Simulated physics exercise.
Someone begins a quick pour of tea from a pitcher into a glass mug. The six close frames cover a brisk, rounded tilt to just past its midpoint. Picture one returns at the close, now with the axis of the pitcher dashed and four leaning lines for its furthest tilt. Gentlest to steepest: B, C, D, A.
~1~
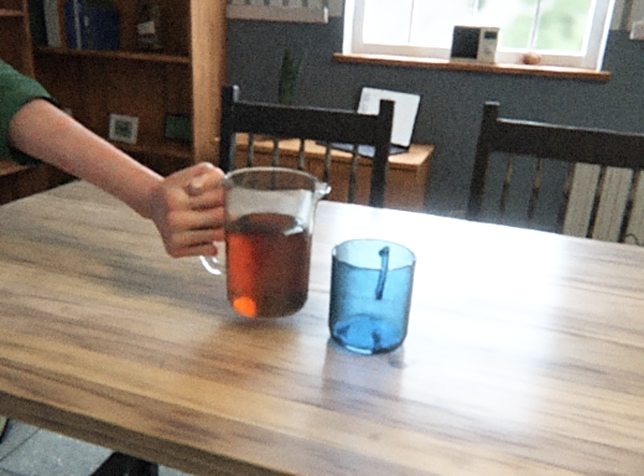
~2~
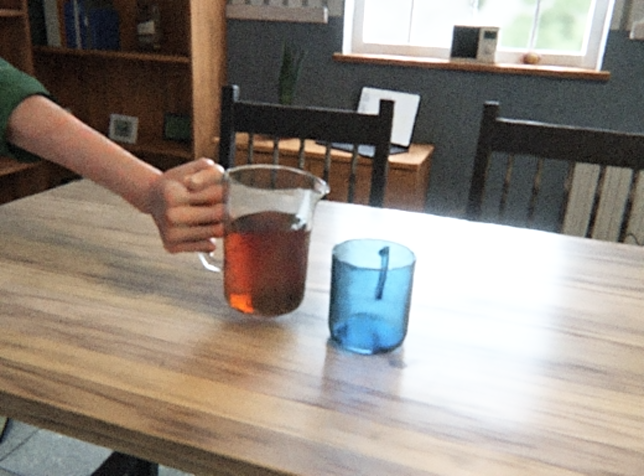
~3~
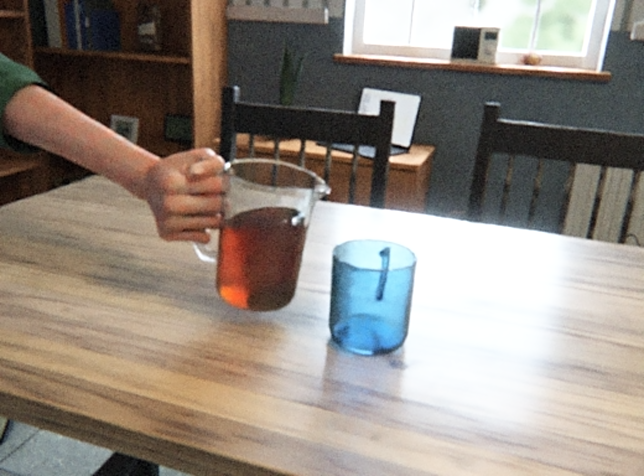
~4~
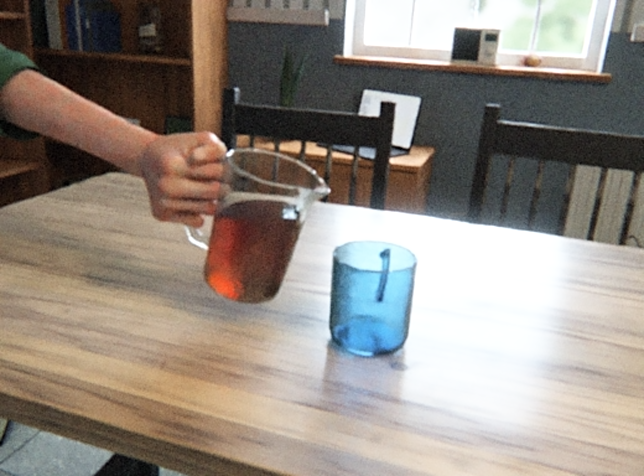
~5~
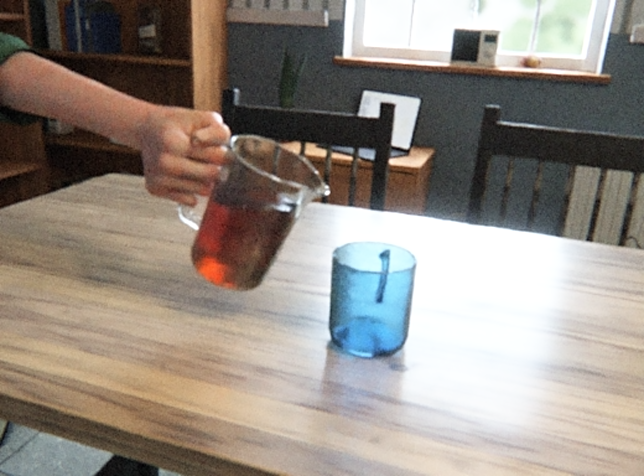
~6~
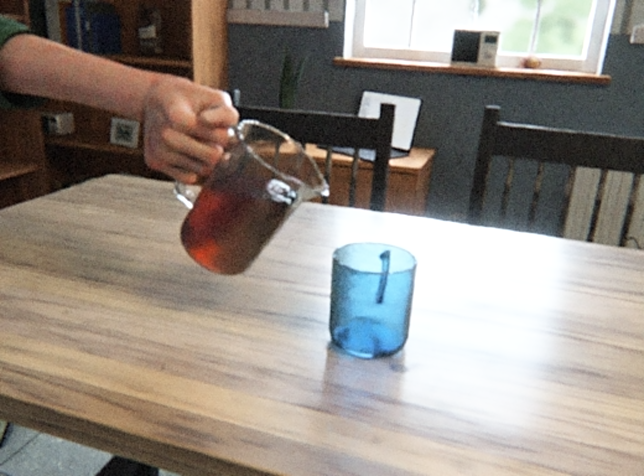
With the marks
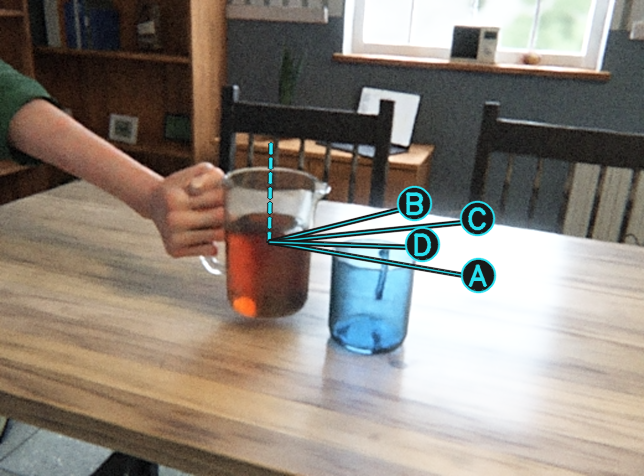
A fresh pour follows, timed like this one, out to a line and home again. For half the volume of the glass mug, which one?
C works best here.
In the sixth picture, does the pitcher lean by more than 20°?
Yes.
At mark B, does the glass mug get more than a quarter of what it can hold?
Yes, clearly.
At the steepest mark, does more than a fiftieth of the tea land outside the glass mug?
Yes, it does.
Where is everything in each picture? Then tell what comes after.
In the first picture, upright, lip at (327, 190); rim of the glass mug round (374, 252); nothing has left yet.
In the second picture, upright, lip at (327, 190); nothing has left yet.
In the third picture, tipped about 7°, lip at (327, 190); nothing has left yet.
In the fourth picture, tipped about 14°, lip at (327, 192); nothing has left yet.
In the fifth picture, tipped about 23°, lip at (326, 192); nothing has left yet.
In the sixth picture, tipped about 33°, lip at (325, 193); nothing has left yet.
On the marked copy, A at (461, 275); B at (399, 209); C at (461, 222); D at (405, 247).
With A, the glass mug ends with about 59 % of what it can hold; 25 % of the tea is spilt.
With B, the glass mug ends with about 32 % of what it can hold.
With C, the glass mug ends with about 50 % of what it can hold.
With D, the glass mug ends with about 64 % of what it can hold; 7 % of the tea is spilt.
